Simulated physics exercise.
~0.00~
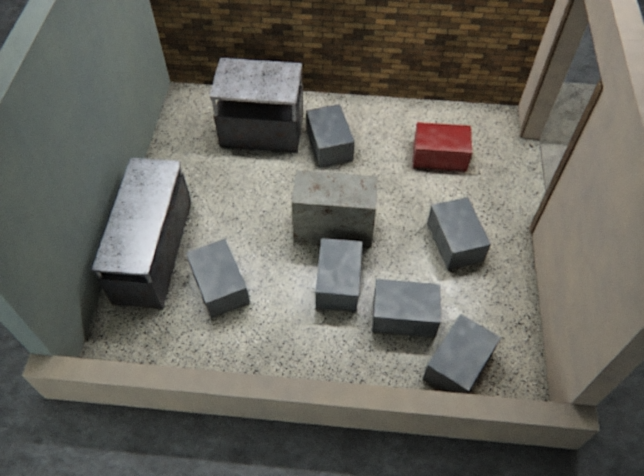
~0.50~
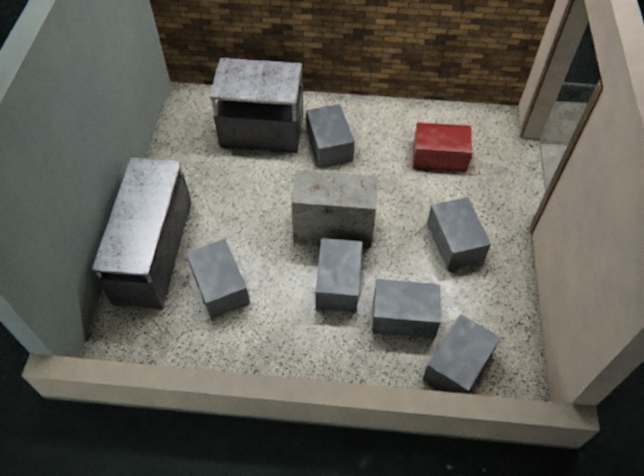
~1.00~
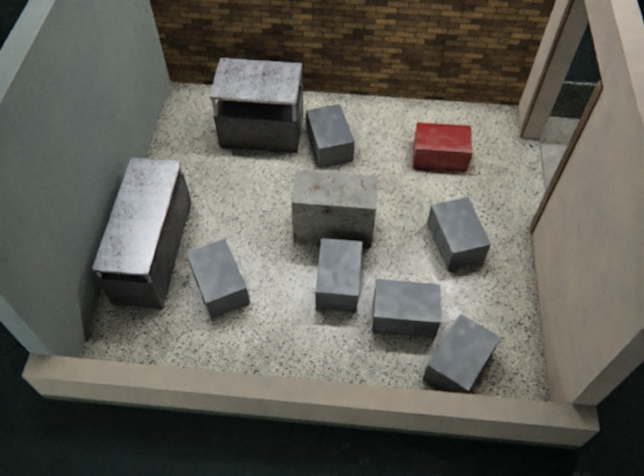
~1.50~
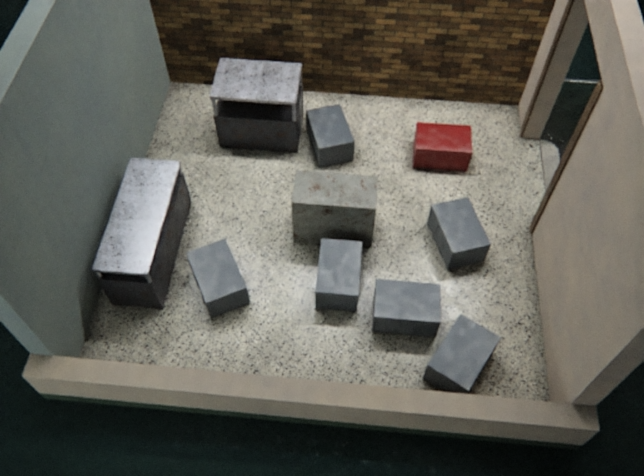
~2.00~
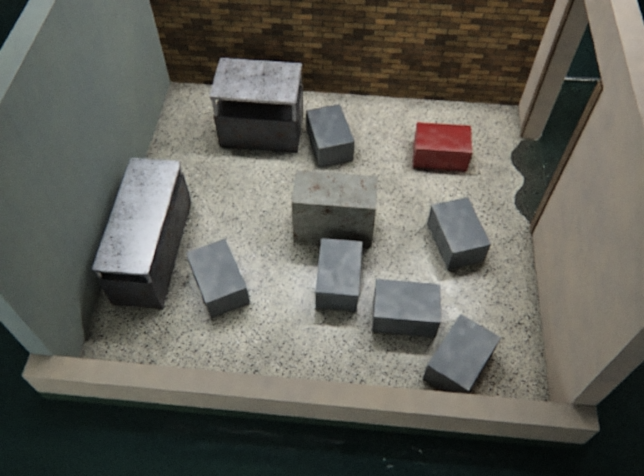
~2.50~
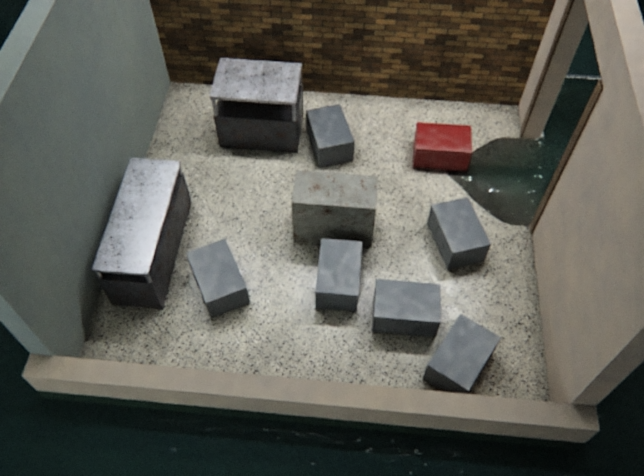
In a small walled shop seen from above, dark water gathered outside, then crept in through the doorway on the right and spread across the speckled floor to the red crate, while nothing inside moved.
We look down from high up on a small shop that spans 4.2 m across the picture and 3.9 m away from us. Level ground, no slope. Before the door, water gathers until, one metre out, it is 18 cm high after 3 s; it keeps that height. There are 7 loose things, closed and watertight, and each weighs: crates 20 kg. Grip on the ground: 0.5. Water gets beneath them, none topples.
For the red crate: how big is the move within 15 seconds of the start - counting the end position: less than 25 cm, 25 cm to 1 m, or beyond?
My guess is it creeps a short stretch.
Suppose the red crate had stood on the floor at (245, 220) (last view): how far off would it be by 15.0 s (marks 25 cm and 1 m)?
Looks like it is swept a long way.
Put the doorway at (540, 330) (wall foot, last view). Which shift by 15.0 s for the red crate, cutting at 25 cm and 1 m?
In that case the red crate slides a little.
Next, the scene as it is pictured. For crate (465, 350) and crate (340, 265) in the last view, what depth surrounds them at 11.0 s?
Around 5 cm and 6 cm.
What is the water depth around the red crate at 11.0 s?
11 cm, roughly.
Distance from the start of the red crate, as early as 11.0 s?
Close to 80 cm.
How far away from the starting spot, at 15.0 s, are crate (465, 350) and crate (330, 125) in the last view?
Respectively 80 and 50 centimetres.
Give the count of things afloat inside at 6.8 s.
0.
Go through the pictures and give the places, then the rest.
The first picture shows the red crate at (444, 137), on the bottom; 0.0 m2 under water; 0 of 7 have shifted.
The second picture shows the red crate at (444, 137), on the bottom; water covers 0.0 m2; 0 of 7 have shifted.
The third picture shows the red crate at (444, 137), on the bottom; 0.0 m2 under water; 0 of 7 have shifted.
The fourth picture shows the red crate at (444, 137) rests on the ground; water covers 0.0 m2; 0 of 7 have shifted.
The fifth picture shows the red crate at (444, 137) rests on the ground; 0.1 m2 under water; 0 of 7 have shifted.
The sixth picture shows the red crate at (444, 137), on the bottom; water covers 0.7 m2; 0 of 7 have shifted.
After 3.5 s the red crate is near (439, 136), 0.1 m from its start, aground; 0 afloat.
After 6.8 s the red crate is near (394, 129), 0.6 m from its start, aground; 0 afloat.
After 11.0 s the red crate is near (362, 129), 0.9 m from its start, afloat; 2 afloat.
After 15.0 s the red crate is near (413, 89), 0.8 m from its start, afloat; 7 afloat.
